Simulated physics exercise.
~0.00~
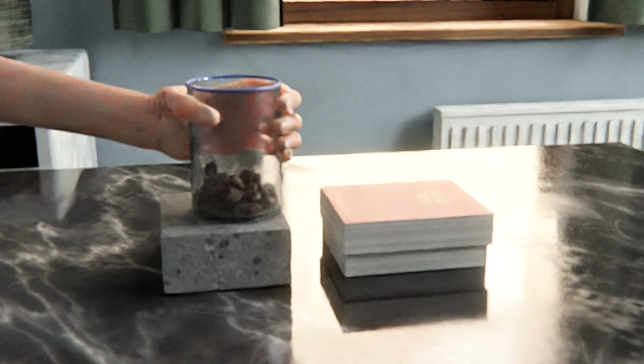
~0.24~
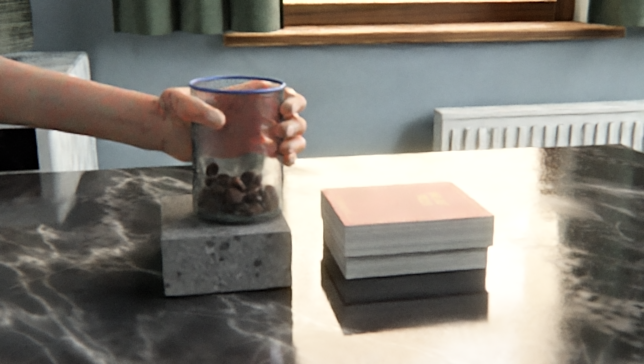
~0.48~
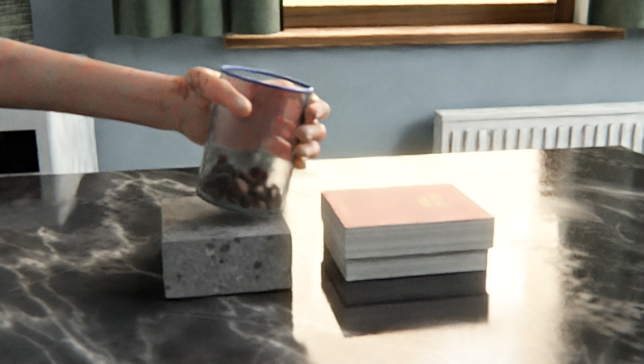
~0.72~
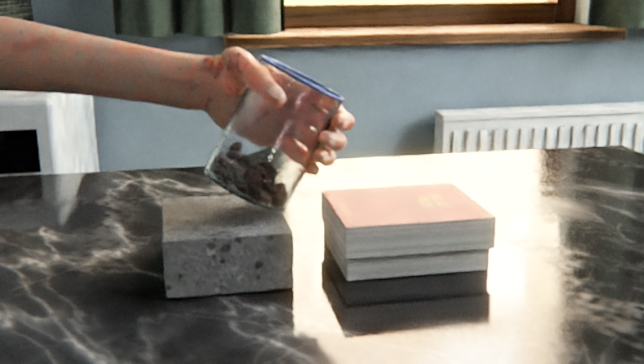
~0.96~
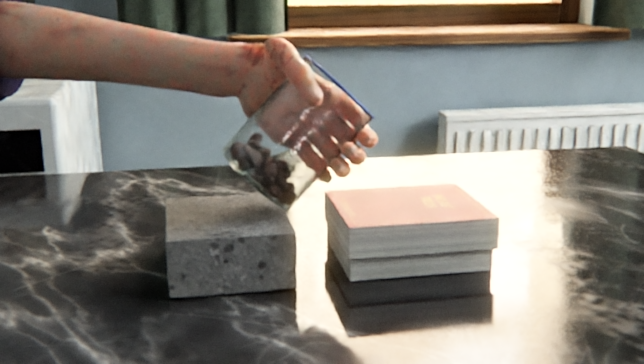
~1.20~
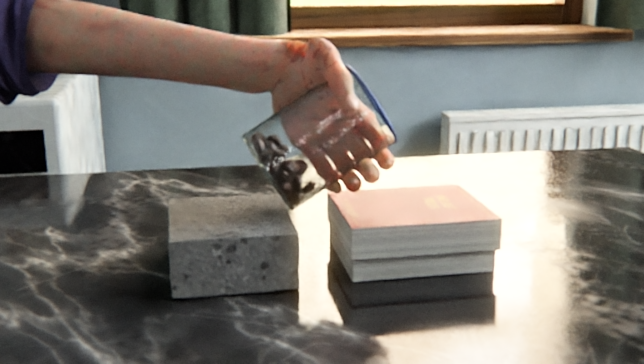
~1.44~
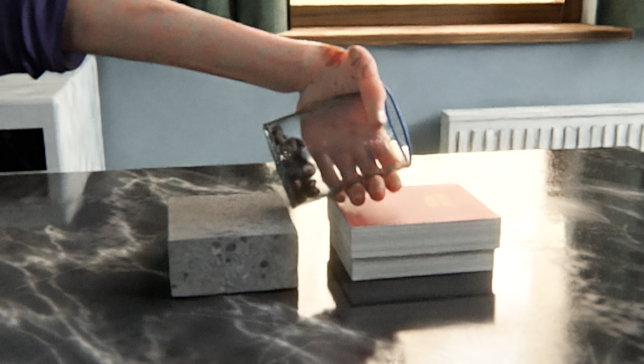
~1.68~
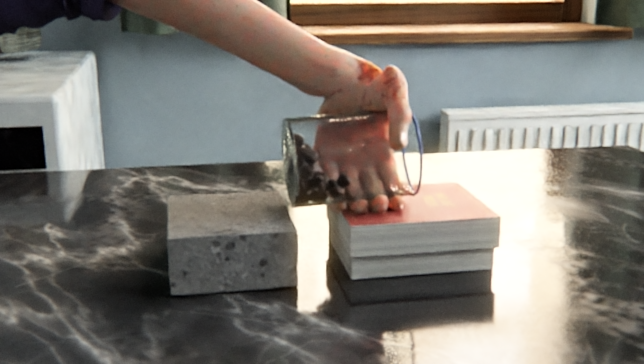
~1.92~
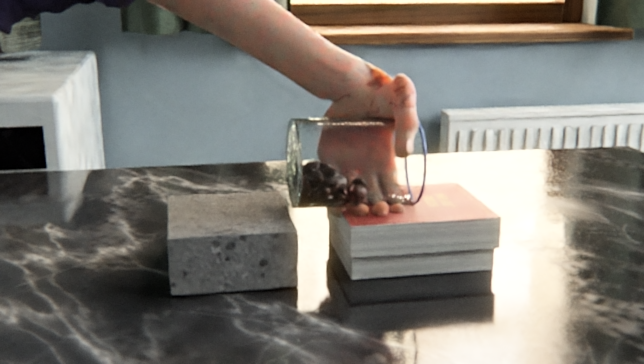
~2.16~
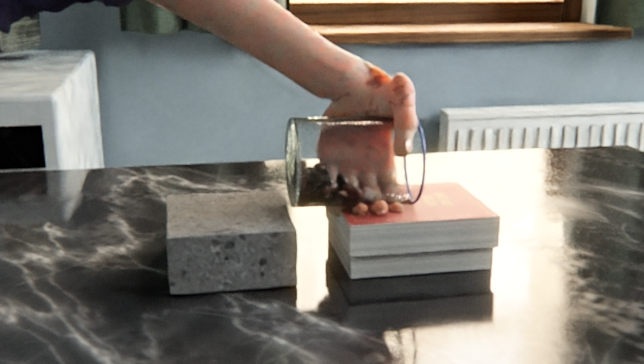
On a dark marbled tabletop, a hand lifts a blue-rimmed glass holding small dark pieces off a grey stone block, tips it to the right and lowers it onto its side at a stack of books, where the hand still holds it with the pieces inside.
